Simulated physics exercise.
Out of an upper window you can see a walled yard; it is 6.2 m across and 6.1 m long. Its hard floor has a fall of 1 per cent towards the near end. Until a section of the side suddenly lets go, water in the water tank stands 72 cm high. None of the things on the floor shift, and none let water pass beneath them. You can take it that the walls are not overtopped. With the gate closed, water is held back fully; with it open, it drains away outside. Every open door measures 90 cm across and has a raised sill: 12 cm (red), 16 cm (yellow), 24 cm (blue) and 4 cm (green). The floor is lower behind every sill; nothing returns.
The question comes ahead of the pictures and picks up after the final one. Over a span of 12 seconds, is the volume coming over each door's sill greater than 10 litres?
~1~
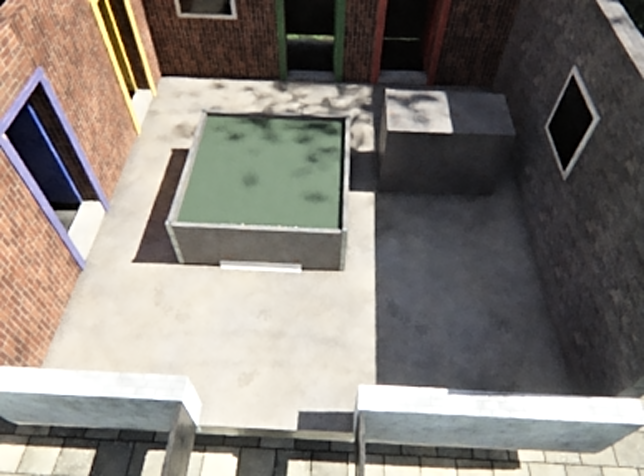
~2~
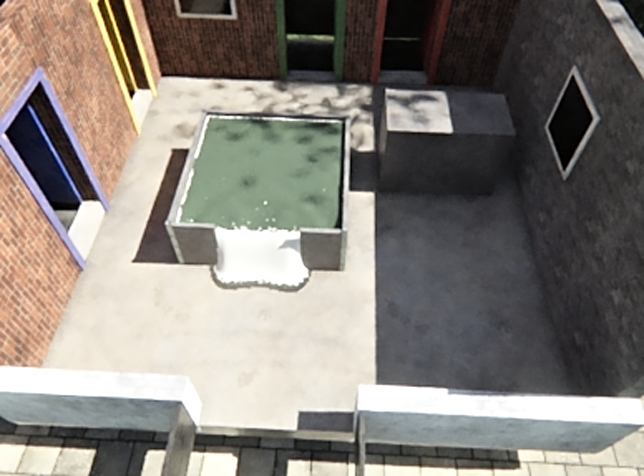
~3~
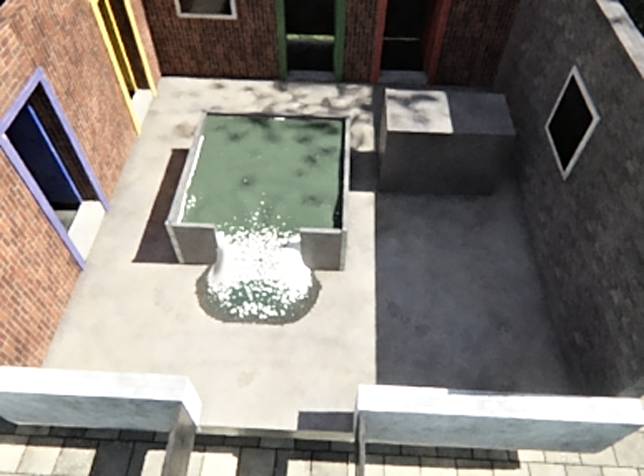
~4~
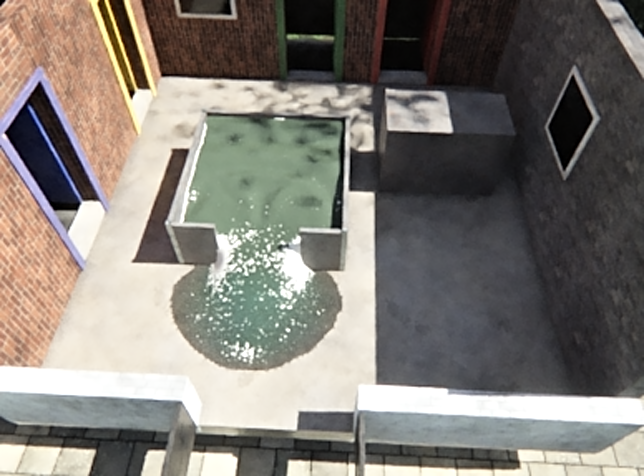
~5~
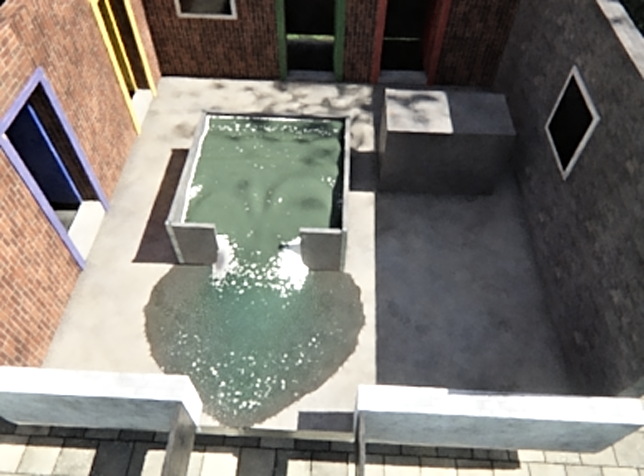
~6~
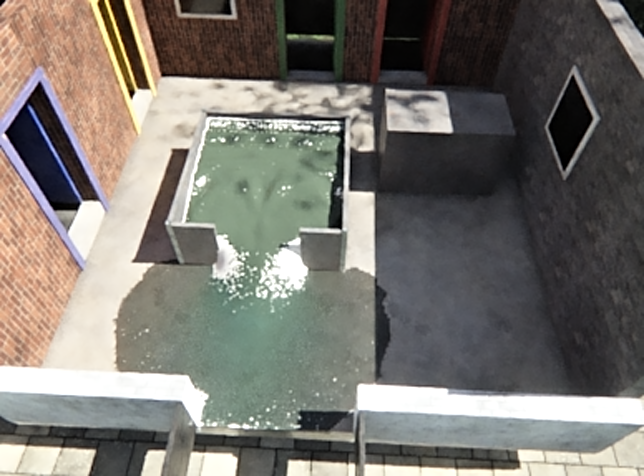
In order: Red door: The total remains smaller than the cap; yellow door: The total remains smaller than the cap; blue door: The total remains smaller than the cap; green door: The total remains smaller than the cap.
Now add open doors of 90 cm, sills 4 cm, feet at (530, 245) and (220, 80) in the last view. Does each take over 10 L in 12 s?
First door short of the limit, second door beyond the limit.
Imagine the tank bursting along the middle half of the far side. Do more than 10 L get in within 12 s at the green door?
Green: Exceeds.
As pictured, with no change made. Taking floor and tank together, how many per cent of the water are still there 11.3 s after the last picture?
46 %.
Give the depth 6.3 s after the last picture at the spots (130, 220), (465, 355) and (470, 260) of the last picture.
Close to 3, 2 and 2 centimetres.
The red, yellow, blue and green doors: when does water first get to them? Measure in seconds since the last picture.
Red: 7.0 s; yellow: 2.8 s; blue: 1.6 s; green: 4.5 s.
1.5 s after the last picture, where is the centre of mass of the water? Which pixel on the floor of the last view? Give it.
(259, 246).
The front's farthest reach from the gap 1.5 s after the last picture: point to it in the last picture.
Somewhere about (579, 422).
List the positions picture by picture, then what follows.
The water tank at (268, 169) is whole and still, 72 cm deep, in the first frame.
The front is at (217, 276), 0.6 m from the gap at (261, 251); 0.3 m2 of floor is under water; 72 cm left at the back of the water tank, in the second frame.
Water pours out at (261, 253) and has run 0.9 m, to (210, 308); typically 12 cm deep outside, 72 cm at the water tank's back, in the third frame.
The front is at (254, 364), 1.4 m from the gap at (261, 253); 2.1 m2 of floor is under water; 72 cm left at the back of the water tank, in the fourth frame.
Water pours out at (261, 253) and has run 2.0 m, to a hidden place; typically 6 cm deep outside, 68 cm at the water tank's back, in the fifth frame.
Water pours out at (261, 253) and has run 2.3 m, to a hidden place; typically 5 cm deep outside, 60 cm at the water tank's back, in the sixth frame.
Then, 0.7 s after the last picture water covers 20 % of the floor and is deepest (44 cm) near (258, 270); red door not reached, yellow door not reached, blue door not reached, green door not reached.
Then, 1.5 s after the last picture water covers 25 % of the floor and is deepest (38 cm) near (48, 394); red door not reached, yellow door not reached, blue door not reached, green door not reached.
Then, 2.8 s after the last picture water covers 45 % of the floor and is deepest (26 cm) near (258, 270); red door not reached, yellow door not reached, blue door 6 cm at the sill, 0 L in, green door not reached.
Then, 6.3 s after the last picture water covers 75 % of the floor and is deepest (14 cm) near (174, 401); red door not reached, yellow door 9 cm at the sill, 0 L in, blue door 4 cm at the sill, 0 L in, green door 3 cm at the sill, 0 L in.
Then, 11.3 s after the last picture water covers 95 % of the floor and is deepest (8 cm) near (174, 401); red door 1 cm at the sill, 0 L in, yellow door 5 cm at the sill, 0 L in, blue door 3 cm at the sill, 0 L in, green door 2 cm at the sill, 0 L in.
